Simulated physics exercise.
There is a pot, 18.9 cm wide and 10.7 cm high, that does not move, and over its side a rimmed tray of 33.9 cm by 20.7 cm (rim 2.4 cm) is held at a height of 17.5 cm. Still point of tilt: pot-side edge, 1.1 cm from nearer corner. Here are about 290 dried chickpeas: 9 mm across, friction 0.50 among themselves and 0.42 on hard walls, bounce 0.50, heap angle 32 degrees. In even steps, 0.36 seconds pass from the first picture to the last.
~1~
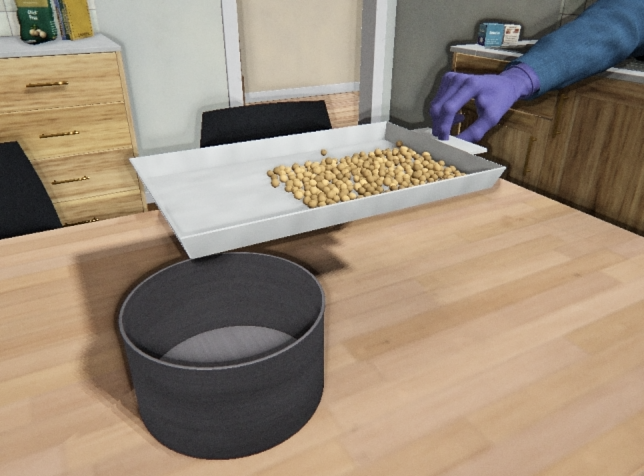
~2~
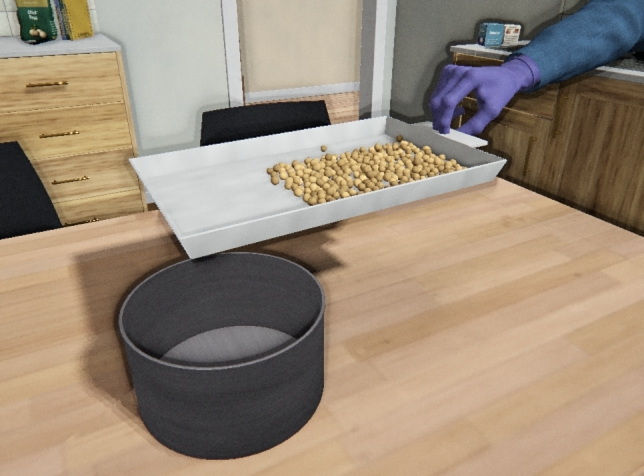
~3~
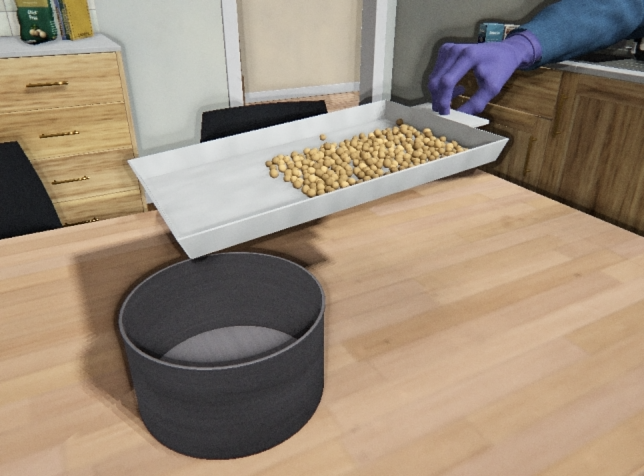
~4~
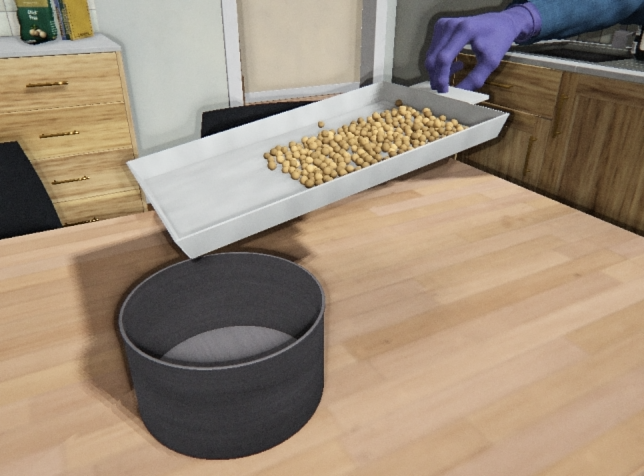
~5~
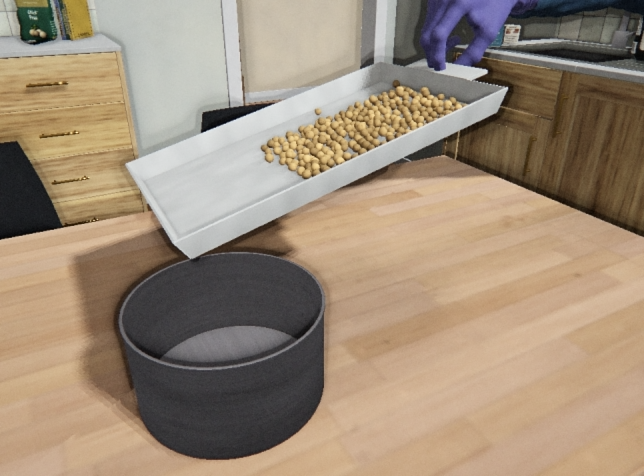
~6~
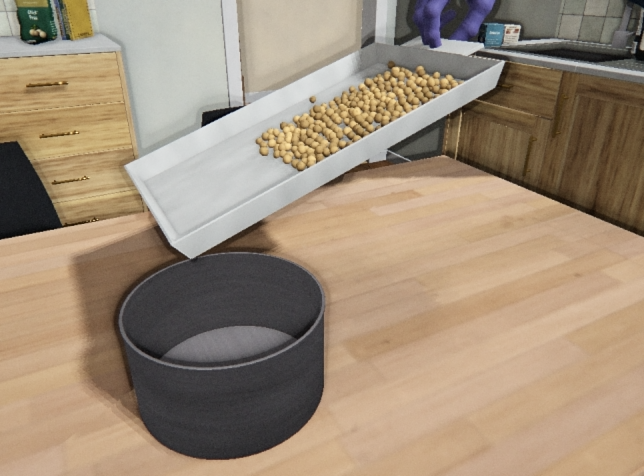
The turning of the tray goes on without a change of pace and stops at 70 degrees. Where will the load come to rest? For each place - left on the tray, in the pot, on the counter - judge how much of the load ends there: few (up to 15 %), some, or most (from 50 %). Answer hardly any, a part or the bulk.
Left on the tray: The bulk; pot: Hardly any; counter: A part.
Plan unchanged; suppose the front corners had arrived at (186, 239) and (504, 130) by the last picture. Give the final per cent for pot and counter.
Pot: 45, counter: 25.
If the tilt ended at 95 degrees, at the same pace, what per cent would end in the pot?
That would give about 30 per cent.
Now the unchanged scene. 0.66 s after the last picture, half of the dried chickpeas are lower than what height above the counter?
The halfway mark is near 18 cm.
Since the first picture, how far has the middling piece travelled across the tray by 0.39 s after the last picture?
By then it sits near 15 cm from where it began.
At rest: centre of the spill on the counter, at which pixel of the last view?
(63, 360), roughly.
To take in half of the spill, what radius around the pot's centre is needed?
About 22 cm from the centre.
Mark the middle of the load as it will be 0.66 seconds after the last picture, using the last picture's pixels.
Near (157, 205).
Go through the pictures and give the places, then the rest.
In the first frame, tray tilt 0 degrees, front corners at (188, 232) and (495, 166); middle of the pieces at (368, 175); pot at (225, 300).
In the second frame, tray tilt 1 degrees, front corners at (188, 232) and (495, 159); middle of the pieces at (368, 171).
In the third frame, tray tilt 5 degrees, front corners at (185, 233) and (497, 138), lowest corner left back; middle of the pieces at (368, 158).
In the fourth frame, tray tilt 10 degrees, front corners at (183, 233) and (497, 114), lowest corner left back; middle of the pieces at (366, 143).
In the fifth frame, tray tilt 14 degrees, front corners at (181, 234) and (495, 89), lowest corner left back; middle of the pieces at (364, 128).
In the sixth frame, tray tilt 19 degrees, front corners at (179, 235) and (492, 64), lowest corner left back; middle of the pieces at (358, 114); pot at (225, 300).
Then, 0.39 s after the last picture, tilt 44 degrees; the tray holds 100 %, the pot 0 %.
Then, 0.66 s after the last picture, tilt 60 degrees; the tray holds 80 %, the pot 0 %.
Then, 1.03 s after the last picture, tilt 70 degrees; the tray holds 70 %, the pot 10 %.
In the end, tray 70 %, pot 10 %, counter 25 %.
